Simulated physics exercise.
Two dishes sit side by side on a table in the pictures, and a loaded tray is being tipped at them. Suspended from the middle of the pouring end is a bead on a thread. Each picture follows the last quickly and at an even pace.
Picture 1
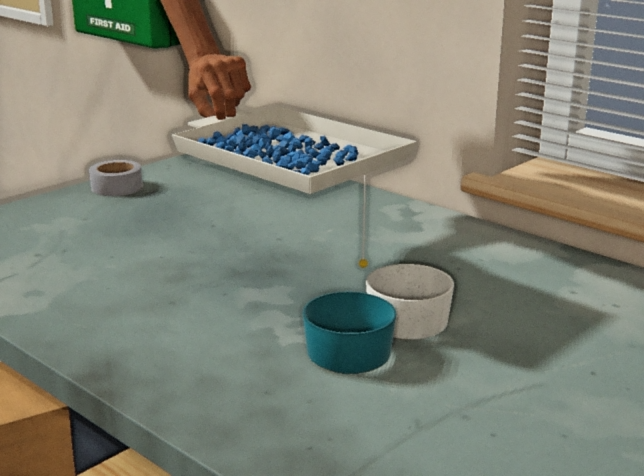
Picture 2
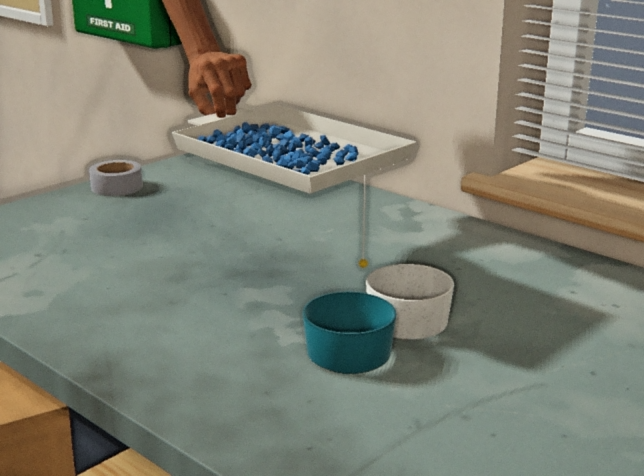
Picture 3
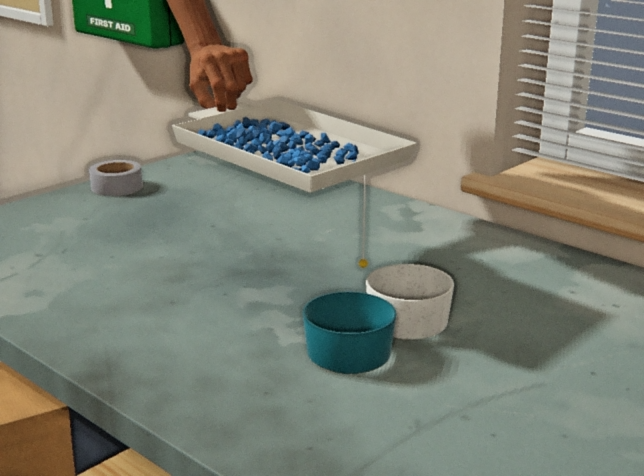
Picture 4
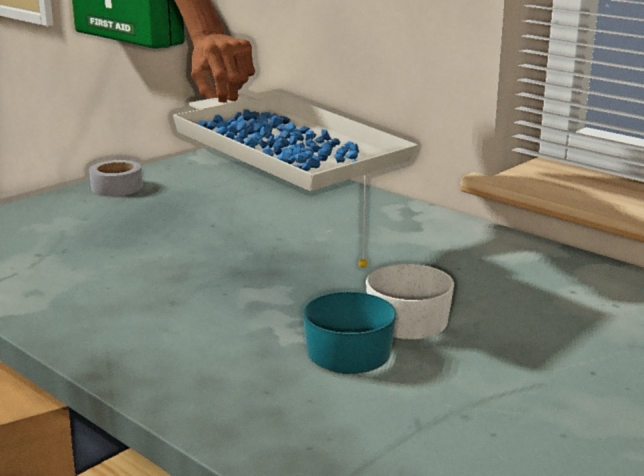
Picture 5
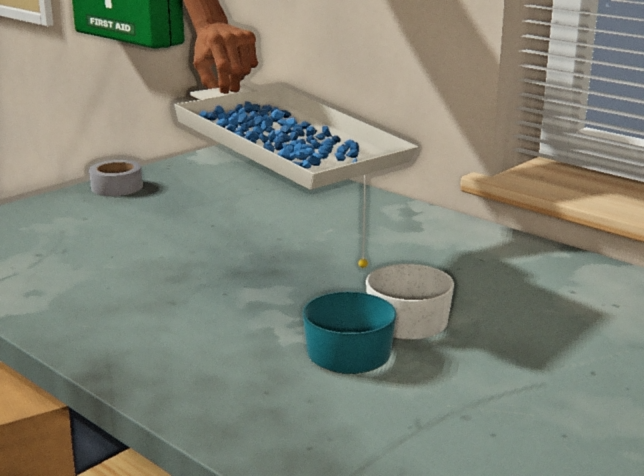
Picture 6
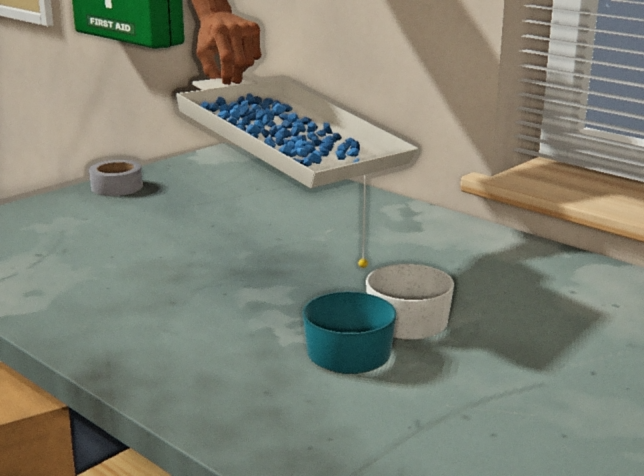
A hand held the far end of a white tray of blue stones above a teal dish and a whitish one, then slowly raised that end a little, tilting the tray slightly more toward the right.
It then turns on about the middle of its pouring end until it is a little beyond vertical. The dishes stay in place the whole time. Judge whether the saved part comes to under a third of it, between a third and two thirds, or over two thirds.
The saved part comes to between a third and two thirds of it.
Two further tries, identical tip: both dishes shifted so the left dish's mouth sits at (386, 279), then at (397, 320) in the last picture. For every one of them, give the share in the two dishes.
90 %, then 10 %.
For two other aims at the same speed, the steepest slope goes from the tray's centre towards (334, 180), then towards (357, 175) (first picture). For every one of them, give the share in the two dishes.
Around 90 percent for the first aim and around 90 percent for the second.
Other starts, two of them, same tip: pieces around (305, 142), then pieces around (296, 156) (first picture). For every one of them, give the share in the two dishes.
Try 1: 40 %; try 2: 60 %.
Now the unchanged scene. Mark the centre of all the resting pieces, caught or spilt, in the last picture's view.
About (423, 306).
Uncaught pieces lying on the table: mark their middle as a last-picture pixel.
At about (439, 290).
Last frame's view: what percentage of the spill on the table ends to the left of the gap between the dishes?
0 %, near enough.
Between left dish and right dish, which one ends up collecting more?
I'd go with the right of the two.
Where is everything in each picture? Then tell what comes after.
Corners of the pouring end at (310, 175) and (410, 141), level; middle of the load at (278, 150), aquarium stones; left dish at (384, 344); right dish at (444, 312); bead on its thread at (363, 263), in the first picture.
Corners of the pouring end at (310, 175) and (410, 142), level; middle of the load at (278, 148), in the second picture.
Corners of the pouring end at (311, 174) and (411, 143), tipped barely, lowest at the right corner; middle of the load at (278, 145), in the third picture.
Corners of the pouring end at (312, 173) and (412, 144), tipped a little, lowest at the right corner; middle of the load at (279, 140), in the fourth picture.
Corners of the pouring end at (313, 171) and (412, 146), tipped a little, lowest at the right corner; middle of the load at (280, 135), in the fifth picture.
Corners of the pouring end at (314, 170) and (413, 147), tipped a little, lowest at the right corner; middle of the load at (281, 130); left dish at (384, 344); right dish at (444, 312), in the sixth picture.
Soon after the last picture, tray tipped steeply; nearly all on the tray; a stray few in the air.
A little later, tray tipped right over; about a third on the tray; about a quarter in the right dish; about a quarter outside both; about a quarter in the air.
Later still, tray tipped past a quarter turn; about half in the right dish; about half outside both.
At rest, tray tipped past a quarter turn; none in the left dish; about half in the right dish; about half outside both.
